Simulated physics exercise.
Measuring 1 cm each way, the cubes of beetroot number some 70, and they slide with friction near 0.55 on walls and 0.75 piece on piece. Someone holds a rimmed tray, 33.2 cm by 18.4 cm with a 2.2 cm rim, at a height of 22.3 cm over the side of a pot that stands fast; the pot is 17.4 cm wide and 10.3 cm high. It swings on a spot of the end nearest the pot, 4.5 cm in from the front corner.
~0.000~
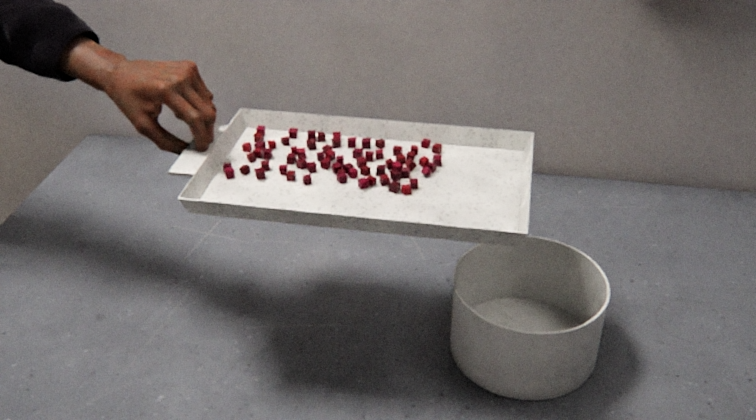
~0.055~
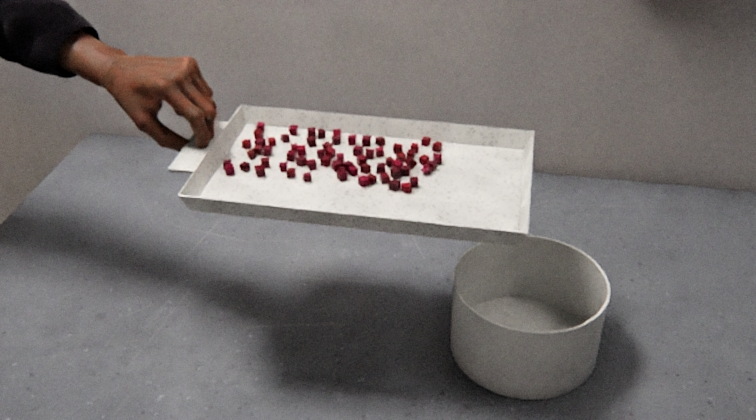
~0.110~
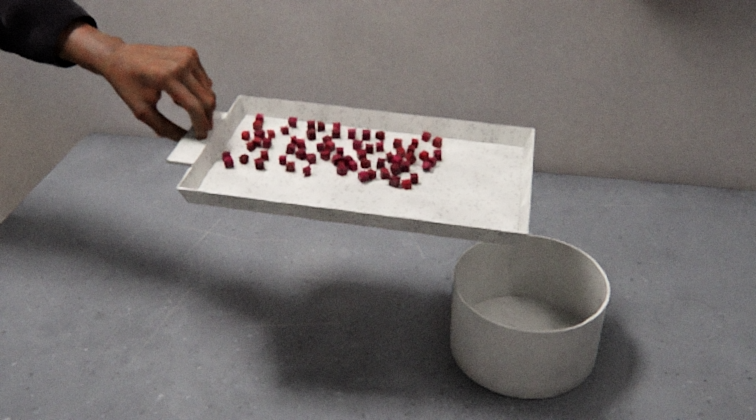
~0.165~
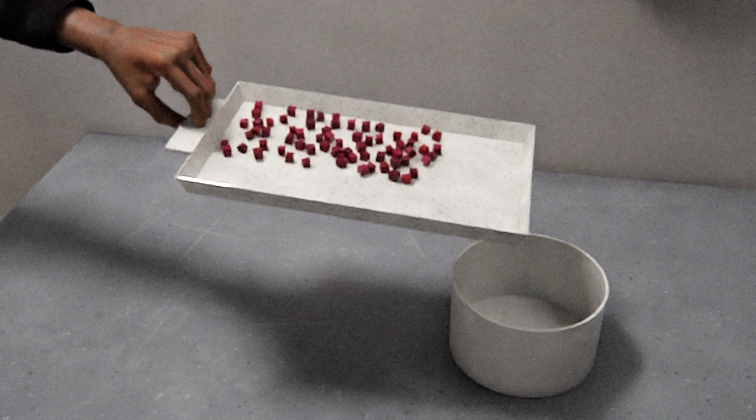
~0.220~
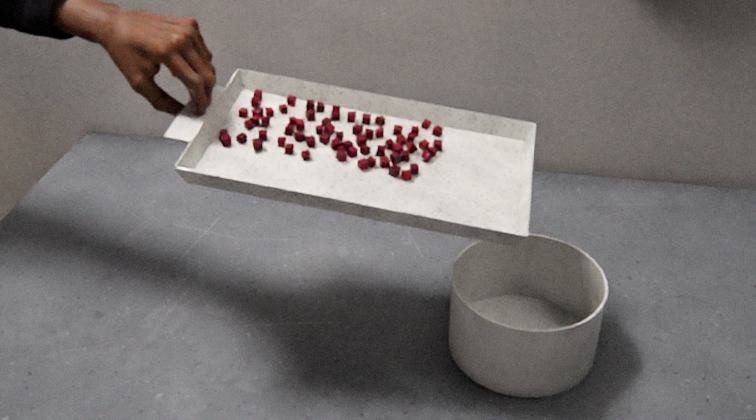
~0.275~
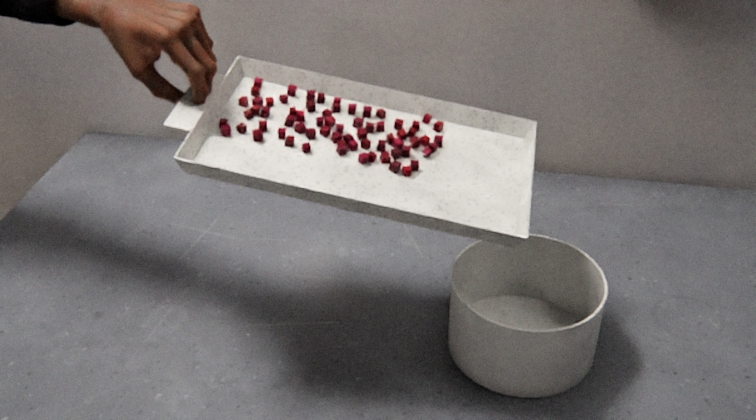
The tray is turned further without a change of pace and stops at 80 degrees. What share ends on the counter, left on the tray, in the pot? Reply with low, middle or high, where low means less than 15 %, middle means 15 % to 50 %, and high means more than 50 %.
My answer: Counter - high; tray - middle; pot - low.
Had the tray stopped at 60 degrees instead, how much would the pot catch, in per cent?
Roughly 0 %.
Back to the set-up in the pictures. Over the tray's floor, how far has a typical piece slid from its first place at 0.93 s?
Displacement on the tray: Roughly 8 cm.
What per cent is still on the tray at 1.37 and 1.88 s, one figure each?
I'd say roughly 45, then roughly 35.
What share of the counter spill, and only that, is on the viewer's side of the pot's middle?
Estimate: Close to 100 per cent of the pieces.
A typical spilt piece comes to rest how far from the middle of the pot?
Roughly 24 centimetres.
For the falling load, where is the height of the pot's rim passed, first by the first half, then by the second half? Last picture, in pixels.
I'd mark about (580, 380) for the first half and about (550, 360) for the second.
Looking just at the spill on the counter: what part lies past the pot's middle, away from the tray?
It comes to near 90 percent.
After 0.93 s, tilt 43 degrees; the tray holds 100 %, the pot 0 %.
After 1.37 s, tilt 65 degrees; the tray holds 45 %, the pot 0 %.
Then, at 1.88 s, tilt 80 degrees; the tray holds 35 %, the pot 0 %.
At rest (2.7 s), counter 65 %, tray 35 %, pot 0 %.
